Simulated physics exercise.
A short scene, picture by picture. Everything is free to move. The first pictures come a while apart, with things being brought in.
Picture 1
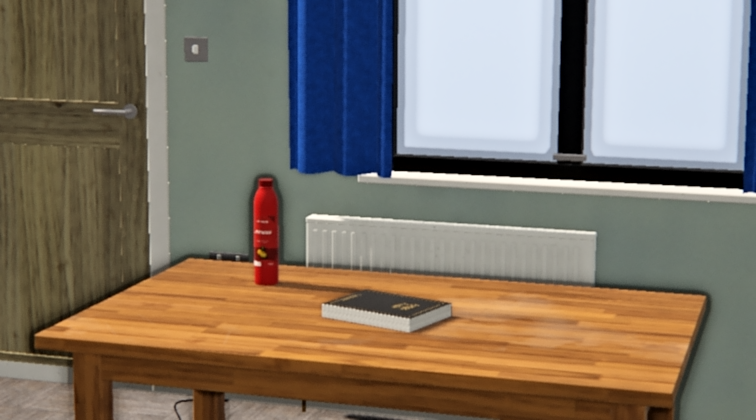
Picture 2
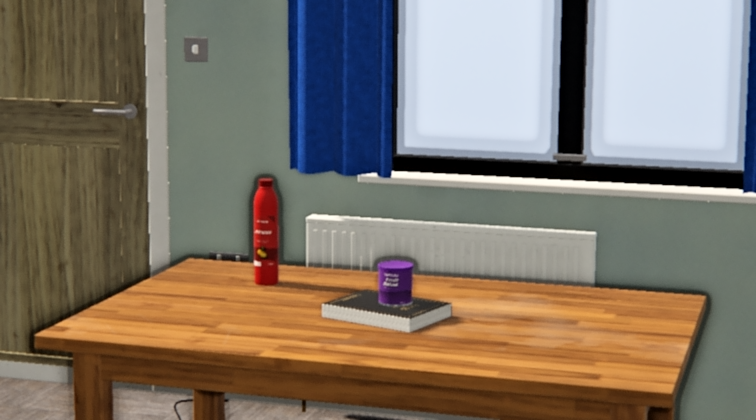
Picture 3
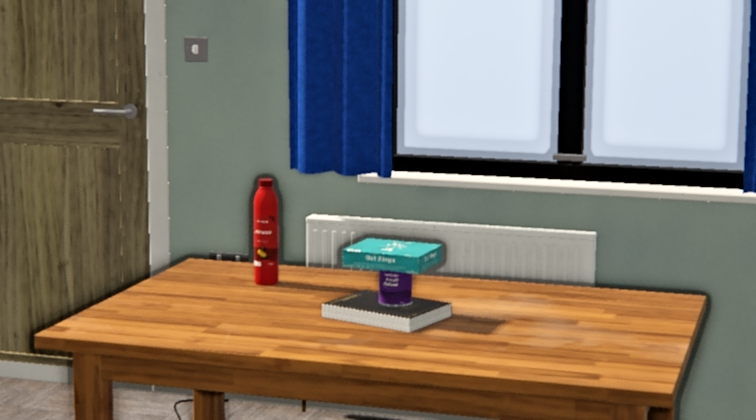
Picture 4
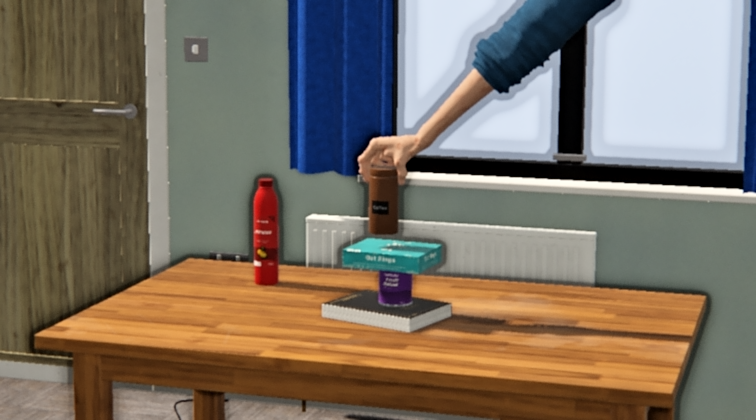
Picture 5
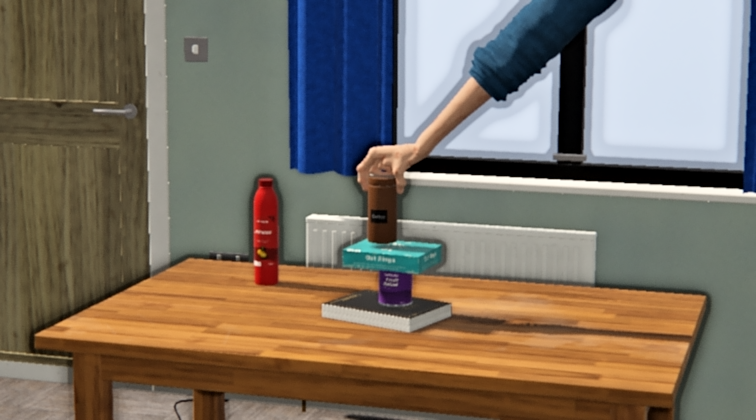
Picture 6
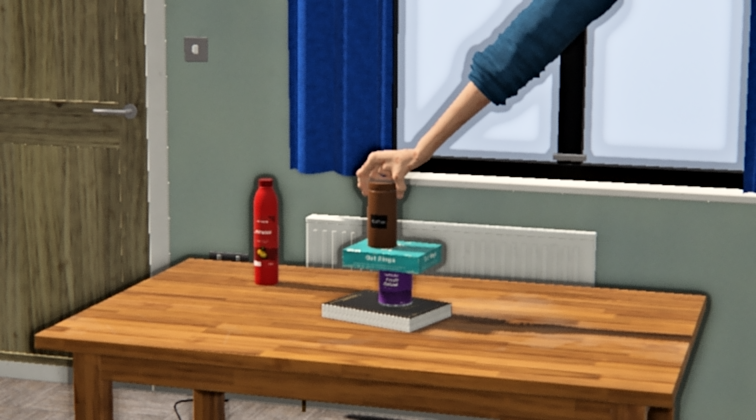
A hand lowering a brown jar onto a turquoise packet, after a purple tin and the packet appear stacked on a book.
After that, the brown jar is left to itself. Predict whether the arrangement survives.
The pile bears the load.
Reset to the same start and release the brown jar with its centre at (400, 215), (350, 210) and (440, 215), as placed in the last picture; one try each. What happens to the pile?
Well, in the first case it stays steady, in the second it tumbles down, and in the third it tumbles down.
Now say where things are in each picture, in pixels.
The last thing is not in view yet, in the first frame.
The last thing is not in view yet; purple tin (396, 284), in the second frame.
The last thing is not in view yet; turquoise packet (393, 256), in the third frame.
Still above its spot; brown jar (384, 200); purple tin (396, 284), in the fourth frame.
Still above its spot; brown jar (383, 209); turquoise packet (393, 256), in the fifth frame.
Set down, still held; brown jar (383, 214); purple tin (396, 284), in the sixth frame.
Then, 0.30 s after the last picture, nothing has stirred.
Then, 0.70 s after the last picture, brown jar resting near (383, 214).
At rest, all 5 in place. Seen from the same camera at the end, brown jar near (383, 214). The pile stays up.
